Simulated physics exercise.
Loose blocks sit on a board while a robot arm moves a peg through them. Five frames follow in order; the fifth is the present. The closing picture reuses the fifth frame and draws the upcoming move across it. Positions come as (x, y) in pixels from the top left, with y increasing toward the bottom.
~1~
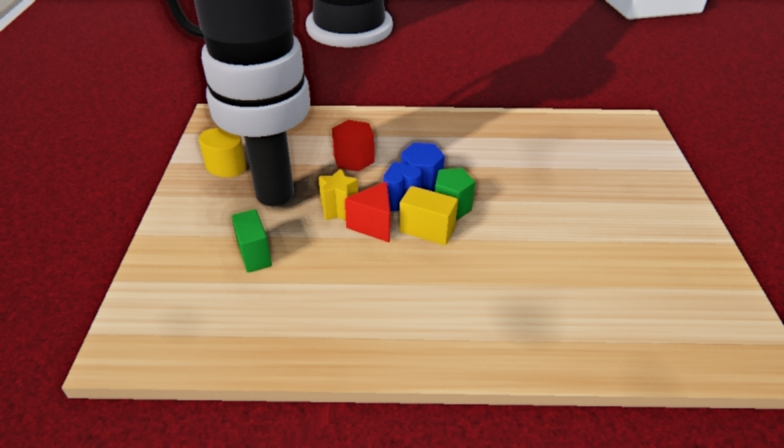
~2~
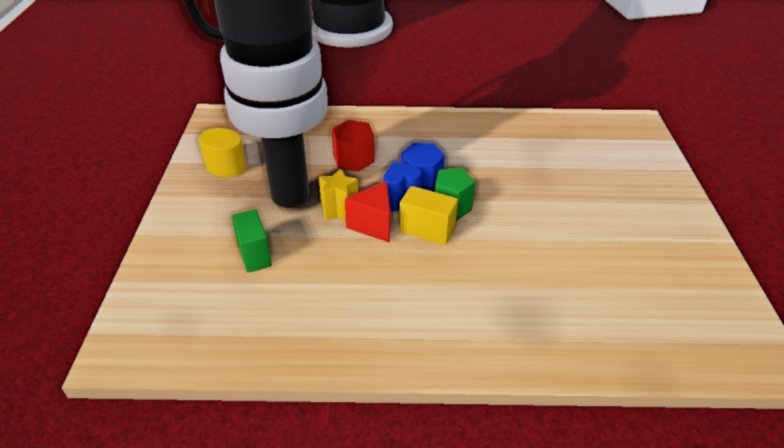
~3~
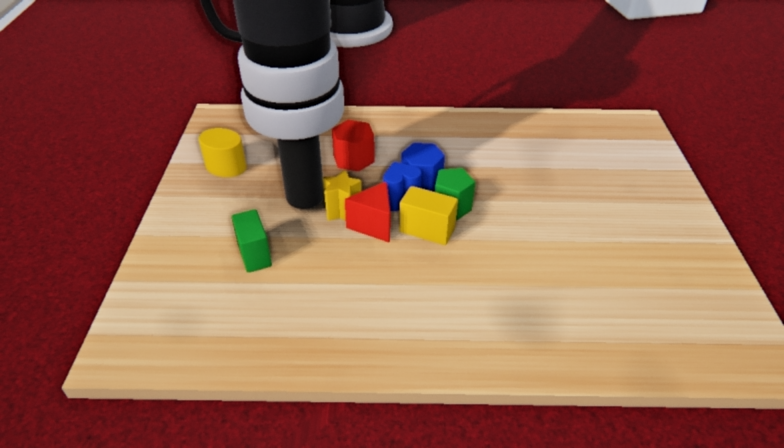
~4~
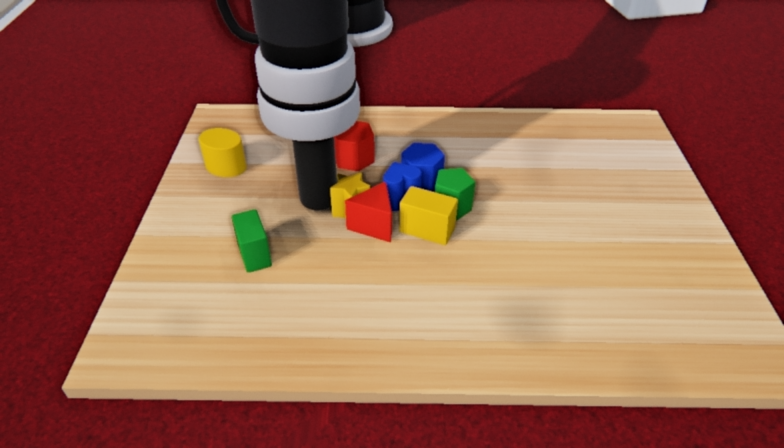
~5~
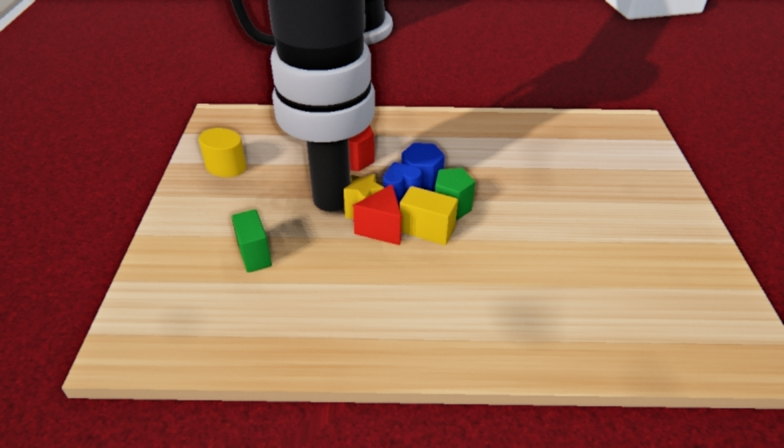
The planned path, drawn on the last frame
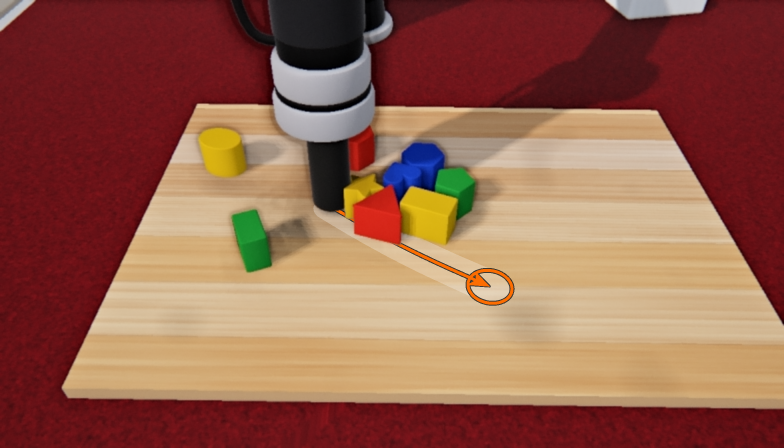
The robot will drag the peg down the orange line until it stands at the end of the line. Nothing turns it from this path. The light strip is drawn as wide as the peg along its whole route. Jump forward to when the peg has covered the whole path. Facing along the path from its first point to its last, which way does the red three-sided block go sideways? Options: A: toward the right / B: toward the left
(A)
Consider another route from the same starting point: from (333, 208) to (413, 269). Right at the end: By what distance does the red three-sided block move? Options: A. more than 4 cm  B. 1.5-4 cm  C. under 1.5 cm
Letter A.
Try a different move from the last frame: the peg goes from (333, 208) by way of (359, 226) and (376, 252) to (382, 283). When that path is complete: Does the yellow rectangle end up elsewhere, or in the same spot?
It gets pushed out of place.
Drawn move, from (333, 208) over (378, 233) and (431, 260) to (490, 286).
On the path given first. One third of the way, peg (378, 227); yellow star block (414, 209); red three-sided block (423, 234), turned 15° clockwise; blue heart (409, 174), turned 25° anticlockwise; yellow rectangle (460, 206), turned 50° anticlockwise.
Two thirds of the way, peg (431, 253); yellow star block (471, 232); red three-sided block (448, 259), turned 40° clockwise; blue heart (409, 174), turned 25° anticlockwise; yellow rectangle (492, 208), turned 115° anticlockwise.
At the end, peg (491, 280); yellow star block (520, 239), turned 55° anticlockwise; red three-sided block (462, 276), turned 70° clockwise; blue heart (409, 174), turned 25° anticlockwise; yellow rectangle (506, 208), turned 155° anticlockwise; green pentagon still.
